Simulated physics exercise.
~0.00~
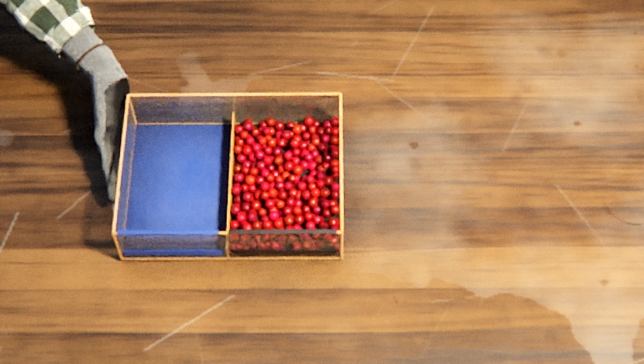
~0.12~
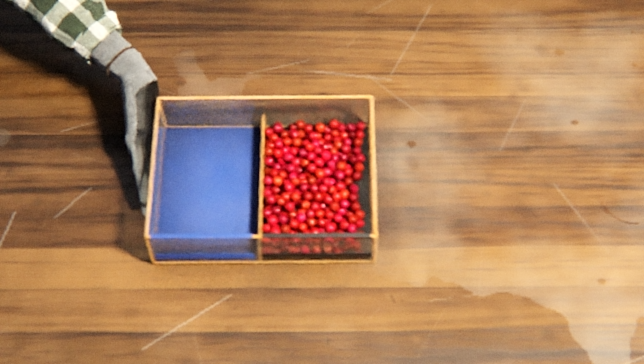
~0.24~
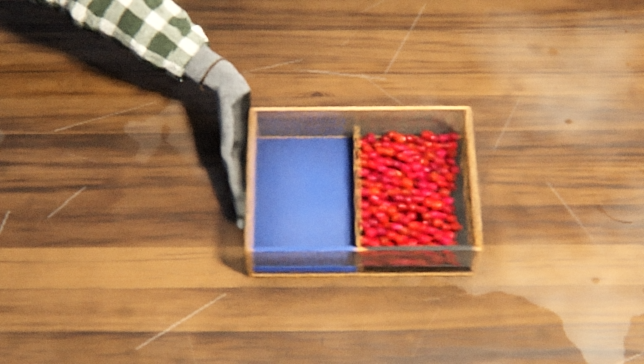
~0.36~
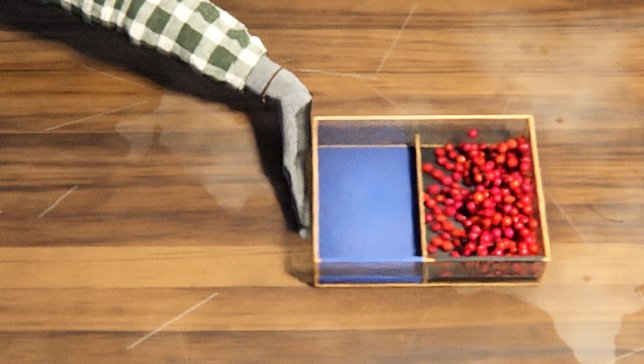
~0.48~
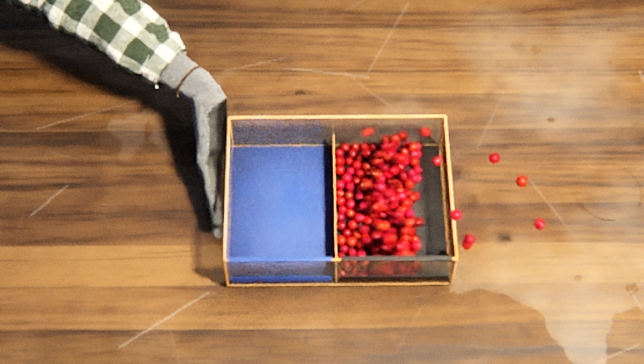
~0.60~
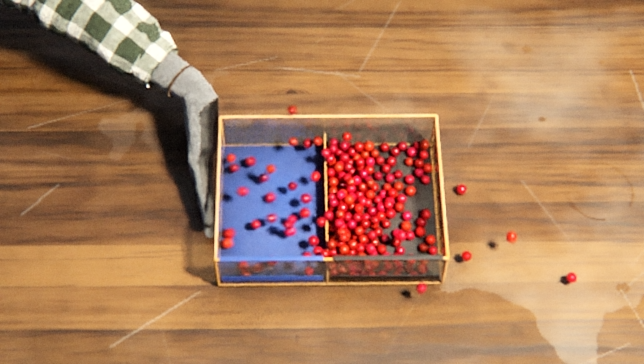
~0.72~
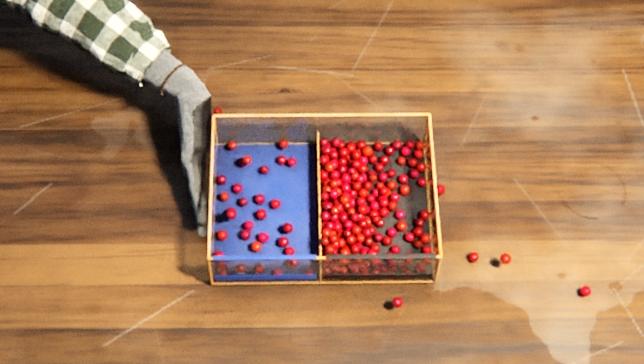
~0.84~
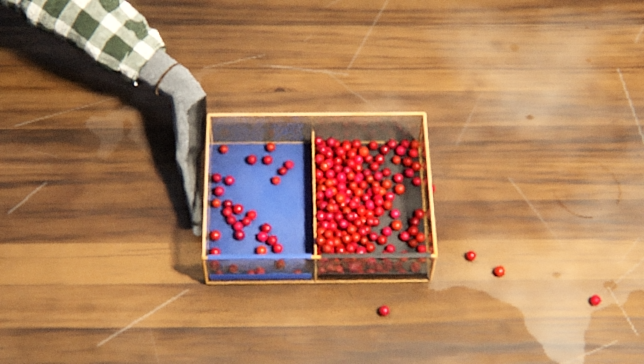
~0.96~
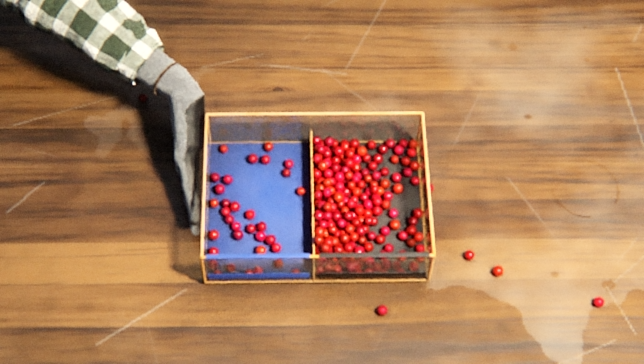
In this clip, a gloved hand slides a two-compartment tray of red berries right across a wooden surface, then back left. Berries scatter, some landing in the blue compartment and several on the table, while most remain in the black compartment as the tray comes to rest.
